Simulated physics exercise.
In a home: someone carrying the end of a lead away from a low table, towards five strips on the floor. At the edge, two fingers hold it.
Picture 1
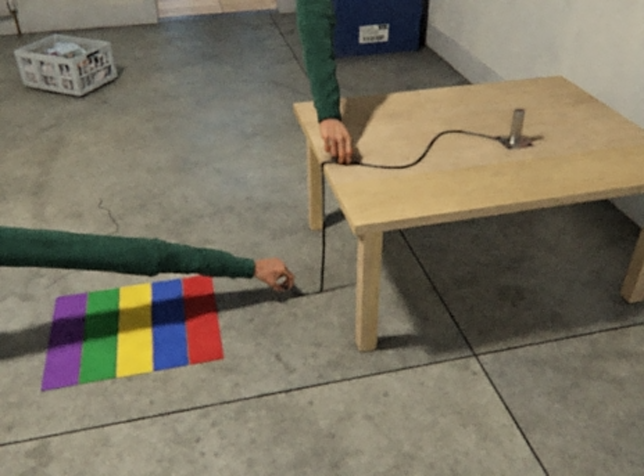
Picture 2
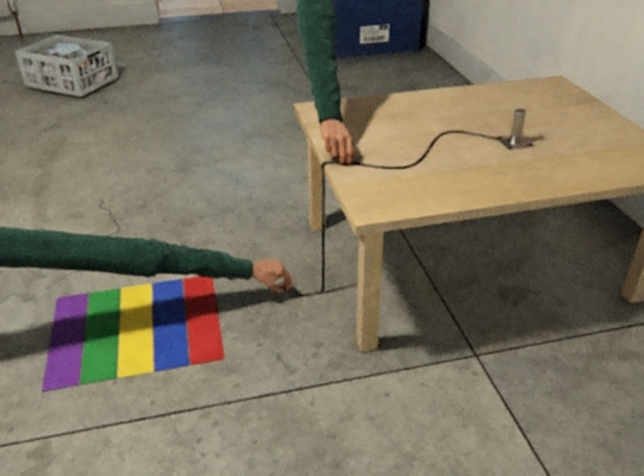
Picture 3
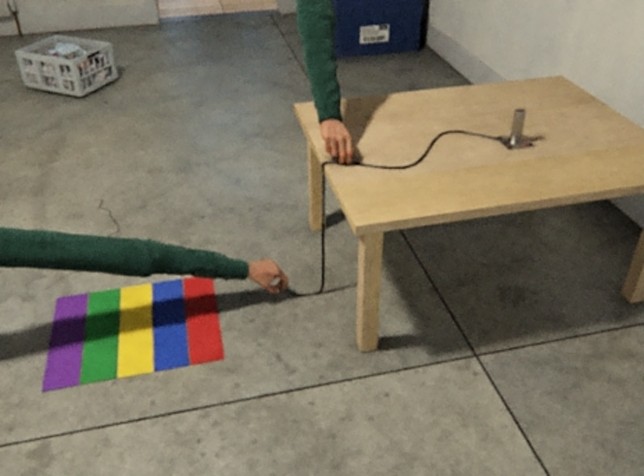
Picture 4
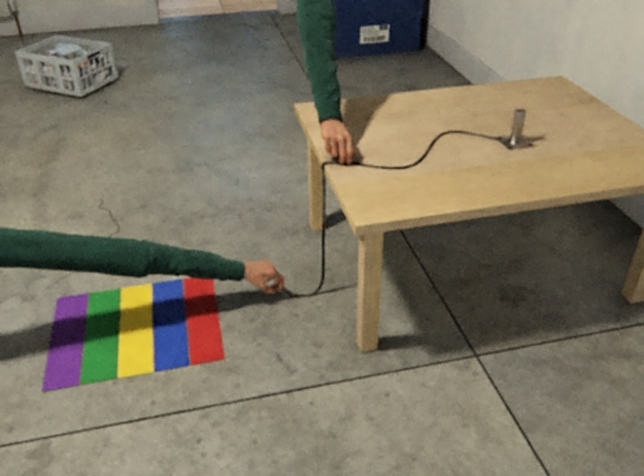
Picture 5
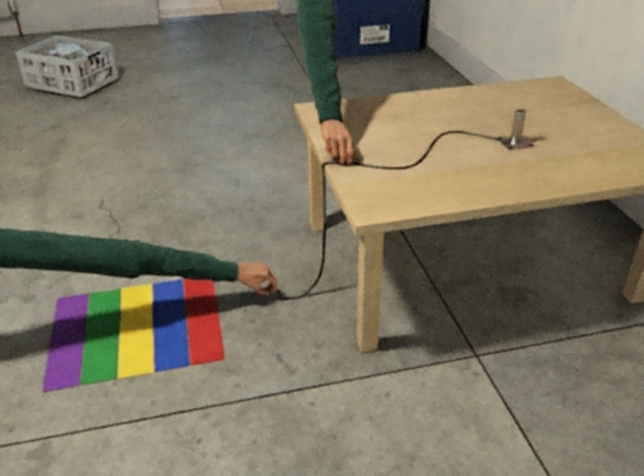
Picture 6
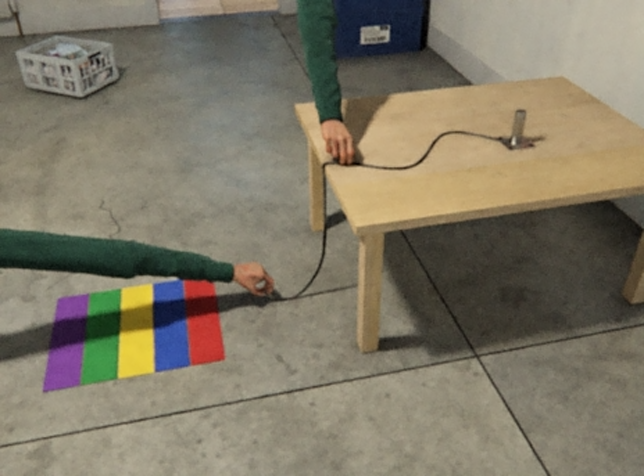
A hand in a green sleeve slowly drew the end of a dark cord slightly left along the floor near five coloured strips, while another hand held the cord at the table's edge.
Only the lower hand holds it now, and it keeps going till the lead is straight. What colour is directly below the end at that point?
The colour below it is yellow.
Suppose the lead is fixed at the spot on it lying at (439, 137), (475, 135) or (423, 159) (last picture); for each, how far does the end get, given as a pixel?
Near (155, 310), then (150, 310), then (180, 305).
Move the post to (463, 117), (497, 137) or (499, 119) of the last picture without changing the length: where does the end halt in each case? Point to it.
Respectively (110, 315), (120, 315) and (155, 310).
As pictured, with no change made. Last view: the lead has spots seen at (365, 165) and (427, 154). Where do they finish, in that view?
Roughly (320, 171) for the first and (396, 156) for the second.
A little later, end near (201, 303); over red.
Next, end near (159, 310); over blue.
When it is tight, end near (133, 314); over yellow. It gets as far as the yellow strip.
